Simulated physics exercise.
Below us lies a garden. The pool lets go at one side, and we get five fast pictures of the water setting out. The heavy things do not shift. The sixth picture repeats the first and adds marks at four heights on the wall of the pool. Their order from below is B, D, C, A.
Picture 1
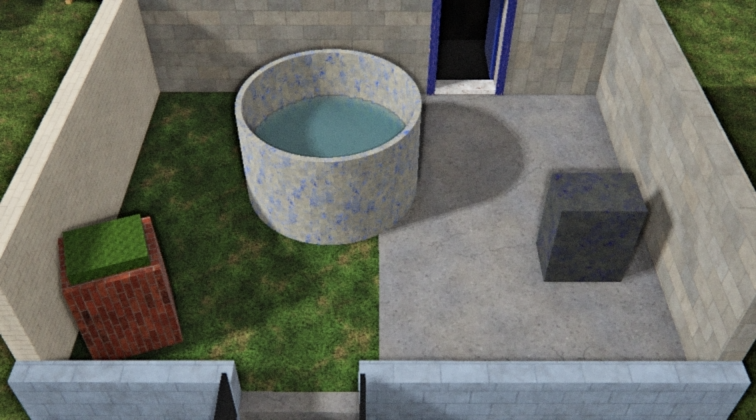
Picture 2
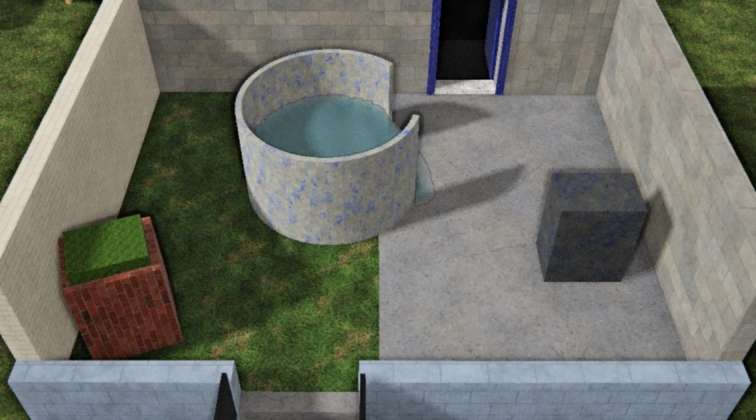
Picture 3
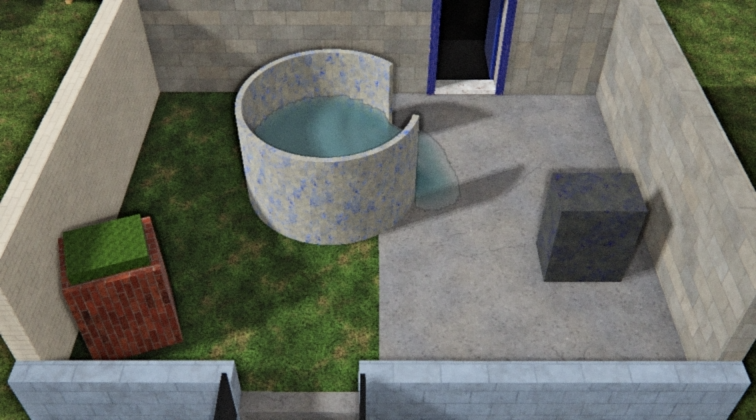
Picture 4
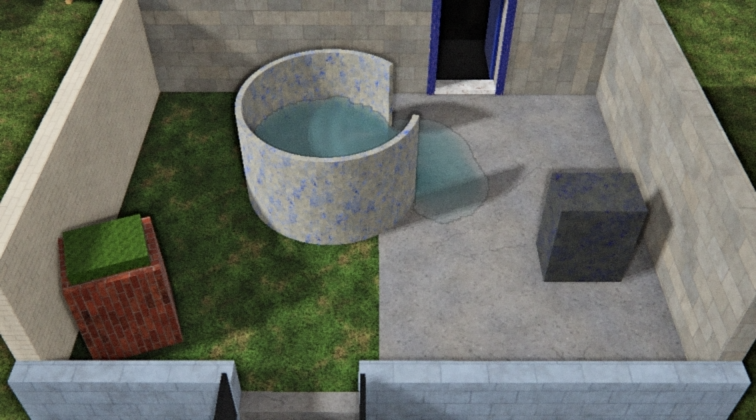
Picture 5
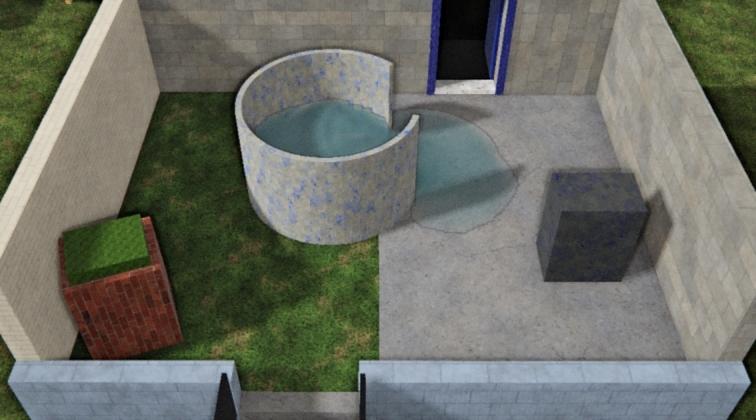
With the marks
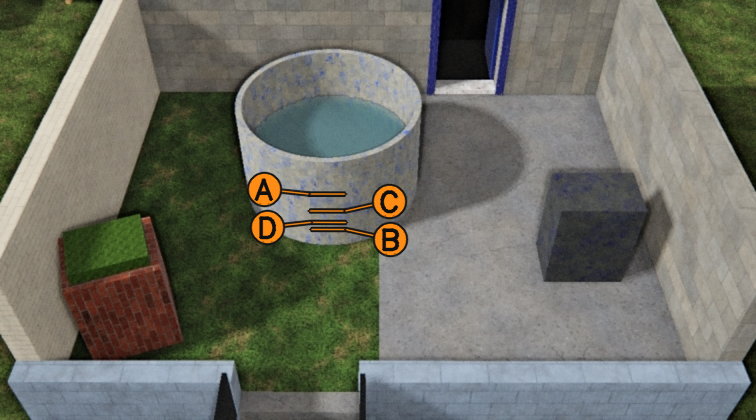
A gap opened in the right side of the round, speckled stone pool in the walled garden, and water flowed out through it, spreading in a widening puddle across the grey paving.
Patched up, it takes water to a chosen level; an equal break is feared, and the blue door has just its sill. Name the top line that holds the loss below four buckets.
Go for D.
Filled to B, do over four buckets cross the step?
No, that is safe.
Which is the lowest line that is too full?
C.
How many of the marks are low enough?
Two of the four.
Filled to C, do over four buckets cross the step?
Yes, it does.
In orange, A at (326, 194); B at (328, 229); C at (327, 210); D at (328, 222); from the bottom up B, D, C, A.
With A, dozens of bucketfuls pour in.
With B, nothing gets over.
With C, about 8 bucketfuls get in.
With D, a splash gets over, under a bucket.
